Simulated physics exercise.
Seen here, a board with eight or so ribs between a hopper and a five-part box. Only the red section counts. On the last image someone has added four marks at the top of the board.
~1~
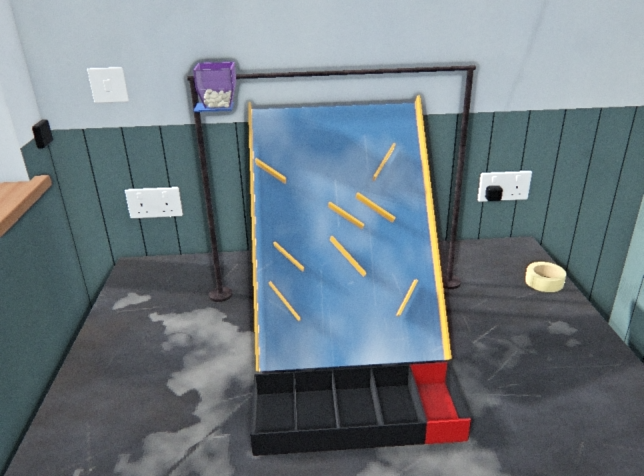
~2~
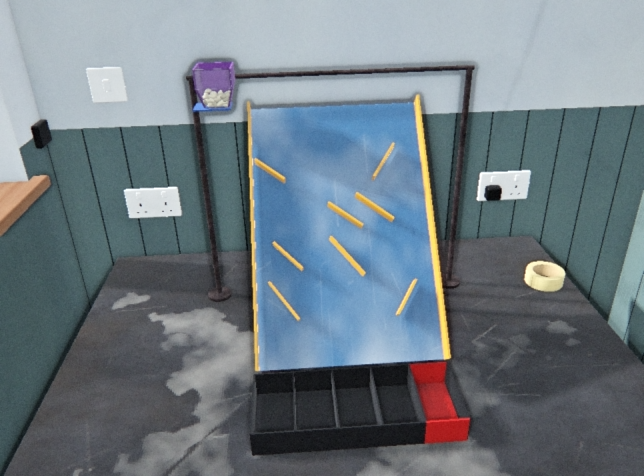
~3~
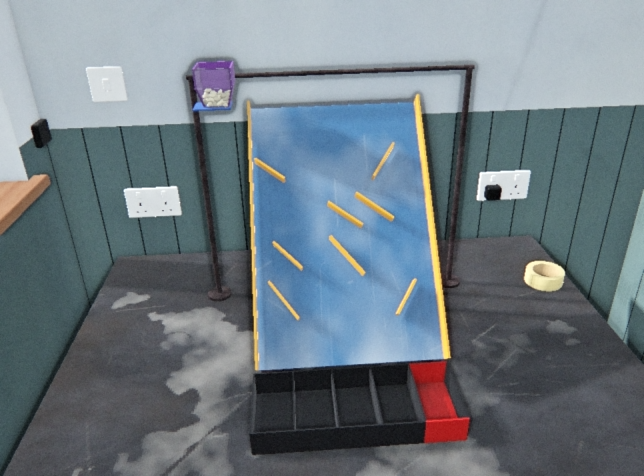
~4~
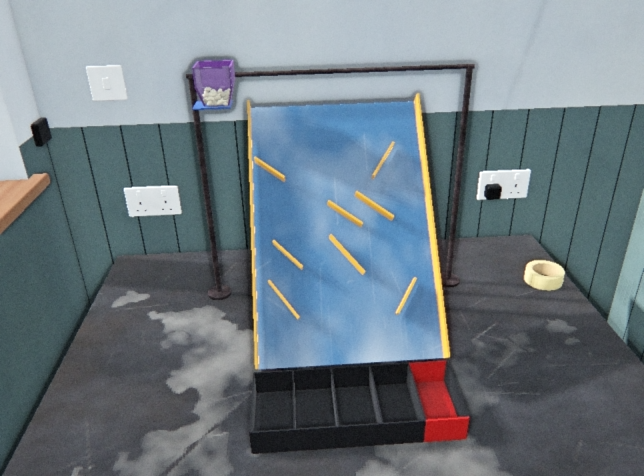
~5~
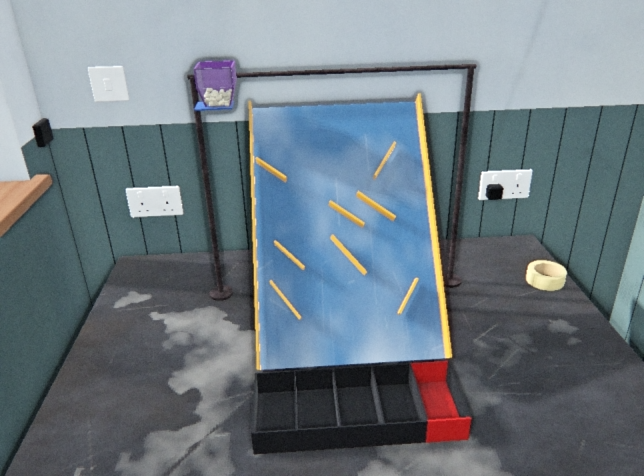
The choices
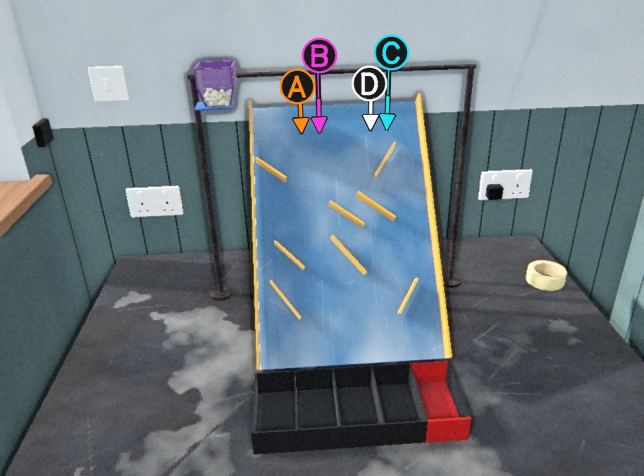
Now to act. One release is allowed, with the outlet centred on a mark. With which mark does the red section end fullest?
C beats the others.
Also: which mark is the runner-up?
The answer is D.
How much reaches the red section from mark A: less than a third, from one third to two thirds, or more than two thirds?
Mark A gives less than a third.
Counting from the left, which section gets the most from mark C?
The fifth.
On the marked copy, mark A meets the board at (301, 127); mark B meets the board at (319, 126); mark C meets the board at (386, 124); mark D meets the board at (370, 124).
Choosing A, not one piece in the red section, almost all in other sections, about a tenth held on the board.
Choosing B, just a few in the red section, almost all in other sections.
Choosing C, roughly two thirds in the red section, roughly a quarter in other sections, about a tenth held on the board.
Choosing D, roughly a third in the red section, roughly half in other sections, about a tenth held on the board.
